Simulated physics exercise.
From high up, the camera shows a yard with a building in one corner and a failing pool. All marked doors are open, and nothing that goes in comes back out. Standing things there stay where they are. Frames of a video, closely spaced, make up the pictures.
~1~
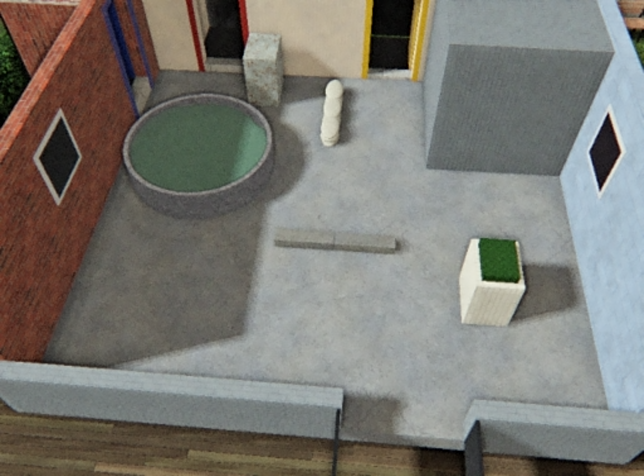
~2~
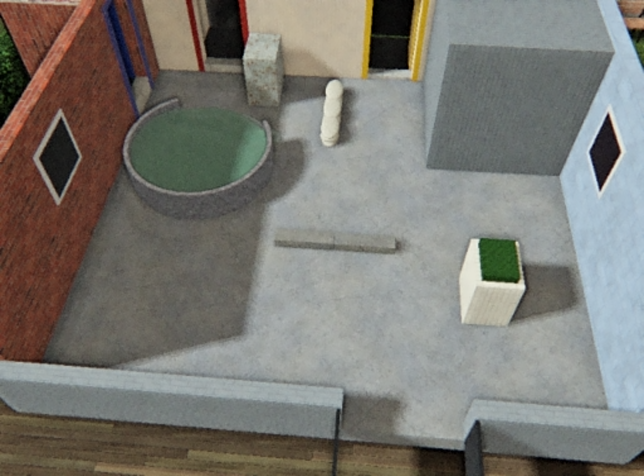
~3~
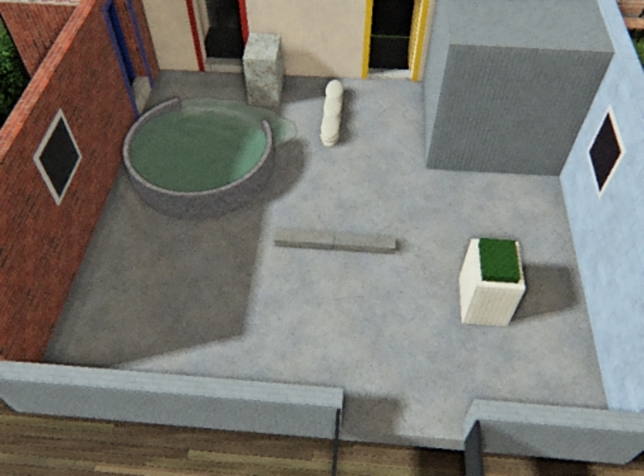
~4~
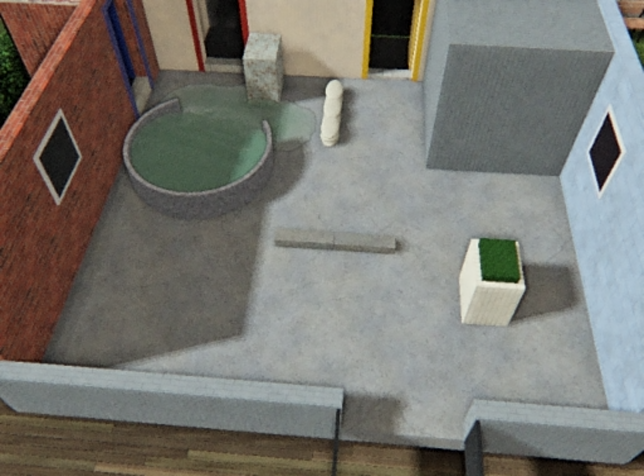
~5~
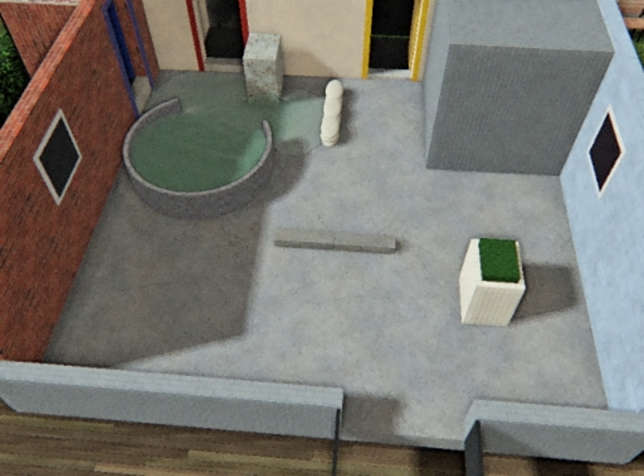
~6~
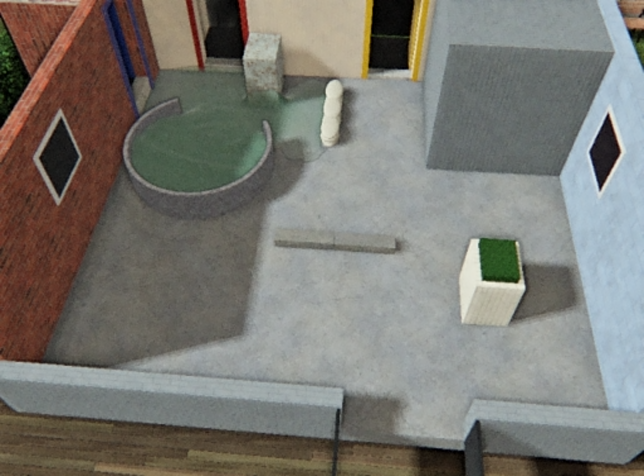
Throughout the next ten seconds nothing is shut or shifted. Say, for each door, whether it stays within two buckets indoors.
As I see it, the yellow door respects the limit; the red door breaks the limit; the blue door respects the limit.
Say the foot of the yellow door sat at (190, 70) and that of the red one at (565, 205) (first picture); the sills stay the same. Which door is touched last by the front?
That is the red door.
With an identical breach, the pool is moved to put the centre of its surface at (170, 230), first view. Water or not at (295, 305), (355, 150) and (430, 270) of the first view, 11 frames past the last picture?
First spot stays unwetted, second spot gets drenched, third spot stays unwetted.
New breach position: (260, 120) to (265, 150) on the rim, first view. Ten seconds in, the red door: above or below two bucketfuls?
I reckon red door sits short of it.
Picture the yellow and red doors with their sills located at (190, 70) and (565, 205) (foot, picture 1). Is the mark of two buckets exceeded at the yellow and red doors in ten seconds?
Yellow door tops the limit, red door stays within it.
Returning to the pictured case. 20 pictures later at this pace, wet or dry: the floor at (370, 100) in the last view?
Outcome at that point: Inundated.
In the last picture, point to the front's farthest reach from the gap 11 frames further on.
The farthest wet point should be near (419, 83).
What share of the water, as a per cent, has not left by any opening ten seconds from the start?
About 94 %.
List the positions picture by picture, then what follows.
Still water in the round tank at (199, 144), in the first frame.
Water pours out on the round tank's far side and has run to a hidden place, in the second frame.
Water pours out on the round tank's far side and has run to a hidden place, in the third frame.
Water pours out on the round tank's far side and has run to (311, 119), in the fourth frame.
Water pours out on the round tank's far side and has run to (326, 102), in the fifth frame.
The front is at (166, 69), out from the gap on the round tank's far side, in the sixth frame.
A moment on, water covers 15 % of the floor; the yellow door wet at the sill, nothing in, the red door under two buckets in, the blue door wet at the sill, nothing in.
Next, water covers 20 % of the floor; the yellow door wet at the sill, nothing in, the red door over two buckets in, the blue door wet at the sill, nothing in.
Then, water covers 30 % of the floor; the yellow door wet at the sill, nothing in, the red door far over two buckets in, the blue door wet at the sill, nothing in.
Later, water covers 55 % of the floor; the yellow door wet at the sill, nothing in, the red door far over two buckets in, the blue door wet at the sill, nothing in.
In the end, water covers 75 % of the floor; the yellow door wet at the sill, nothing in, the red door far over two buckets in, the blue door wet at the sill, nothing in.
